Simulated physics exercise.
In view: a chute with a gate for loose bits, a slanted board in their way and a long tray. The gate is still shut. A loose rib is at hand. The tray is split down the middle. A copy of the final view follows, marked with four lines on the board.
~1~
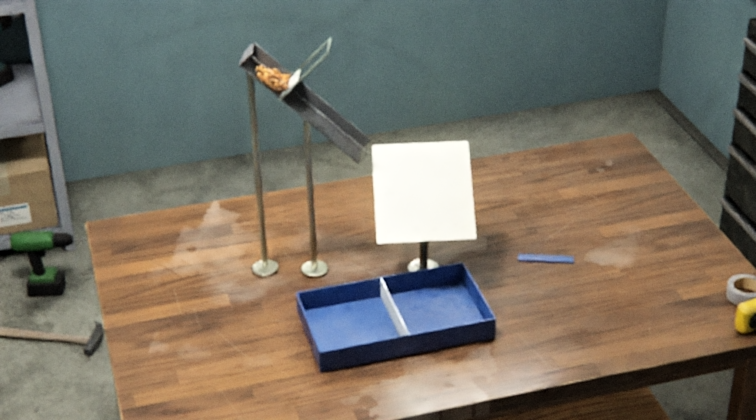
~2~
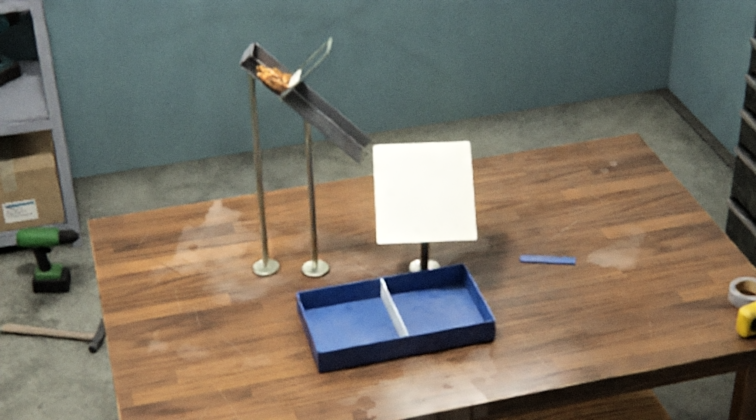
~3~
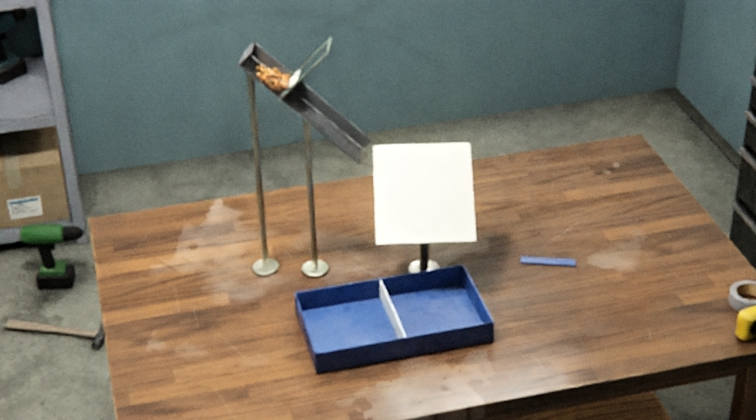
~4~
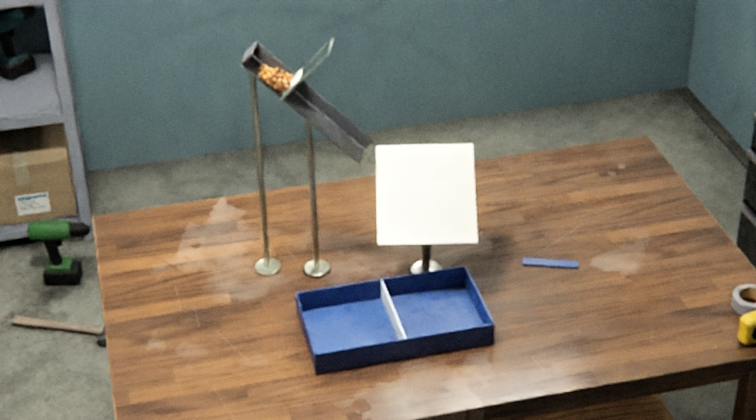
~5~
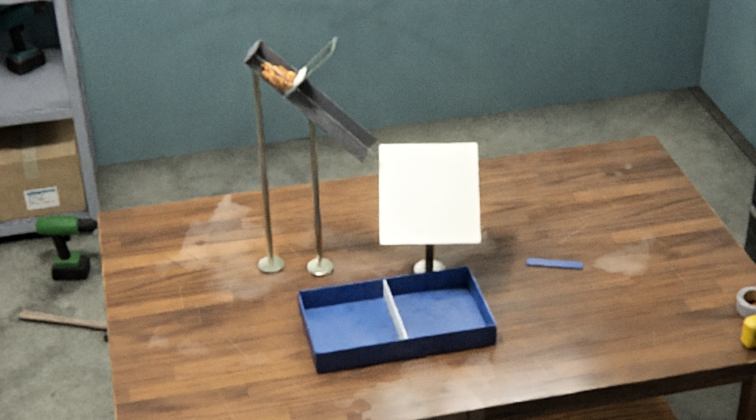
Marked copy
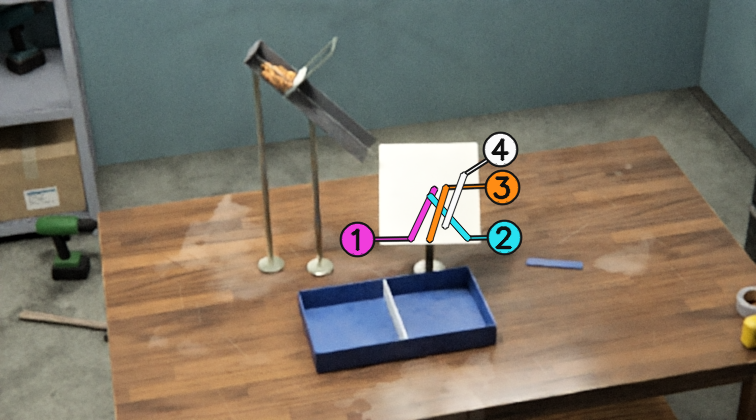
A sloping chute holding a clump of small orange-brown bits behind a gate stood above a white board and a divided blue tray on a wooden table, and nothing on it moved.
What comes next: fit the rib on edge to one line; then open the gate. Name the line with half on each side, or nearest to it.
Line 1 does it best.
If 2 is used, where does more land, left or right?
The right half.
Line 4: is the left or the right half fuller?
The right half.
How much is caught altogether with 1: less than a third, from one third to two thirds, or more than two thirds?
It is more than two thirds.
On the marked copy, line 1 from (434, 189) to (410, 238); line 2 from (430, 196) to (467, 238); line 3 from (446, 187) to (429, 239); line 4 from (463, 175) to (445, 225).
With 1, of what is caught, close to half in the left half, close to half in the right.
With 2, of what is caught, none at all in the left half, the whole lot in the right.
With 3, of what is caught, none at all in the left half, the whole lot in the right.
With 4, of what is caught, none at all in the left half, the whole lot in the right.
